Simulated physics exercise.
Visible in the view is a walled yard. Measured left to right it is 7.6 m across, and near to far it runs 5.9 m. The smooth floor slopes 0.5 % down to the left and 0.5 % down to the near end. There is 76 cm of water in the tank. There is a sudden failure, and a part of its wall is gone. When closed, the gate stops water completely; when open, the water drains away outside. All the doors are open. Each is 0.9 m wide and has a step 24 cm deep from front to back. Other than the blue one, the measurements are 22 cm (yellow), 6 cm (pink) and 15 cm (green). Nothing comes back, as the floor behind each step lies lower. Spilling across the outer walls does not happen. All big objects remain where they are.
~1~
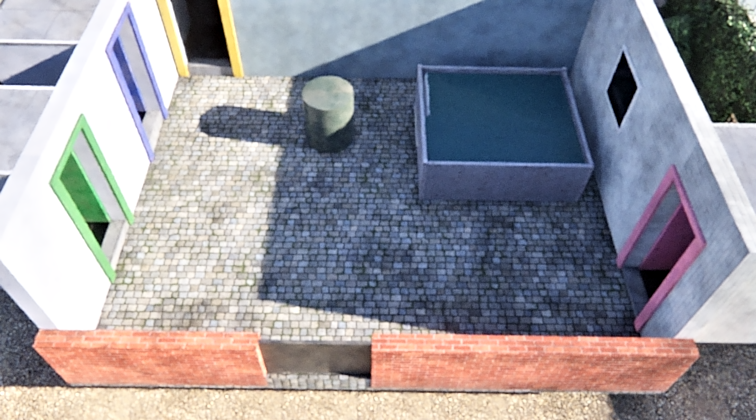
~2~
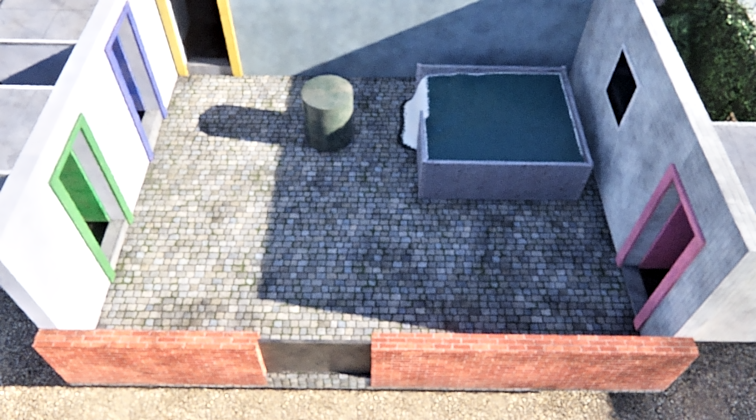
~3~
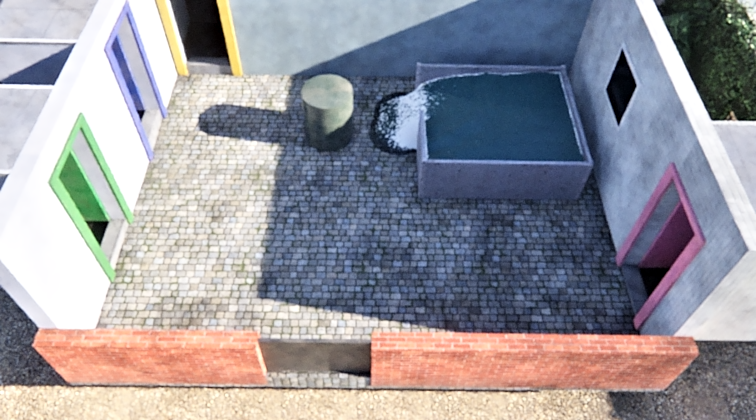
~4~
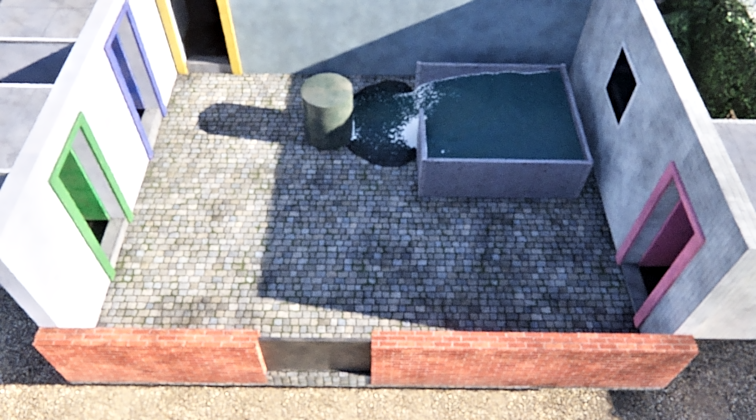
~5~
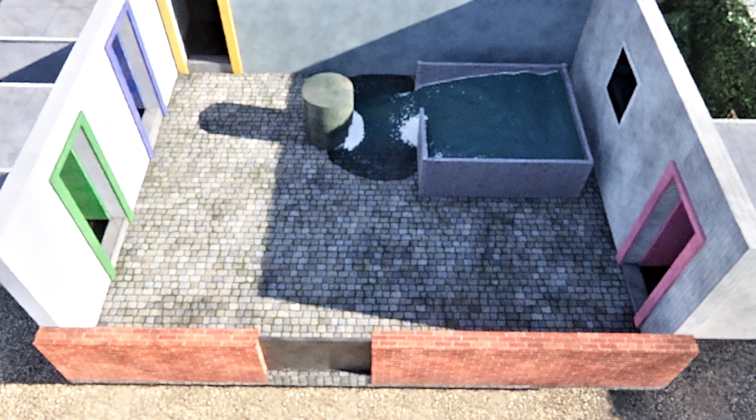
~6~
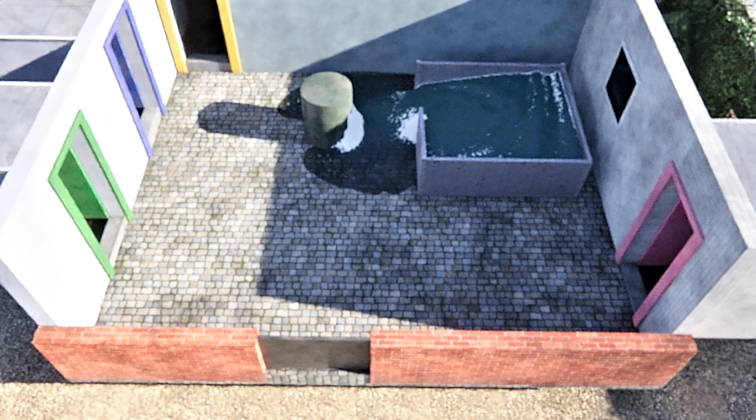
Water bursts through the left side of a rectangular tank in a walled, paved yard, foaming as it spreads left to a round green cylinder, then flows around it and widens into a dark sheet across the stones.
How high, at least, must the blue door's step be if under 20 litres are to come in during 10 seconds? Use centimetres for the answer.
I would say about 22 cm.
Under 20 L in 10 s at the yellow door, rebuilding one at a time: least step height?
The yellow door needs around 27 cm.
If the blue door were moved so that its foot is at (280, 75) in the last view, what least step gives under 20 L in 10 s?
It needs about 19 cm.
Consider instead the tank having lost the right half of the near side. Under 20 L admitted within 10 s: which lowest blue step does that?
I'd say close to 6.5 cm.
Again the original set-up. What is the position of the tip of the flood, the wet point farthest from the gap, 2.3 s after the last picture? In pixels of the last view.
Lab note: Front tip approx. at (126, 355).
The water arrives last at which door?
The pink one comes last.
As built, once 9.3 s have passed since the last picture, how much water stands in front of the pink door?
About 14.5 centimetres.
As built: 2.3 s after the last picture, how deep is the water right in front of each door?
Door by door in centimetres - blue 27, yellow 20, pink 0, green 4.
Then, 0.7 s after the last picture water covers 25 % of the floor, deepest (51 cm) near (361, 131); it has not reached the blue door.
Then, 2.3 s after the last picture water covers 65 % of the floor, deepest (40 cm) near (172, 88); 27 cm at the blue door, 3 litres in over its 24 cm step.
Then, 9.3 s after the last picture water covers 100 % of the floor, deepest (16 cm) near (86, 355); 12 cm at the blue door, 11 litres in over its 24 cm step.
At the blue door as built, the water peaked near 27 cm, 2.3 s after the last picture.
Run again over the same 10 s with other heights there, 40 litres in over 19.5 cm, 5 litres over 26.5 cm. The limit of 20 litres is kept from about 22 cm up.
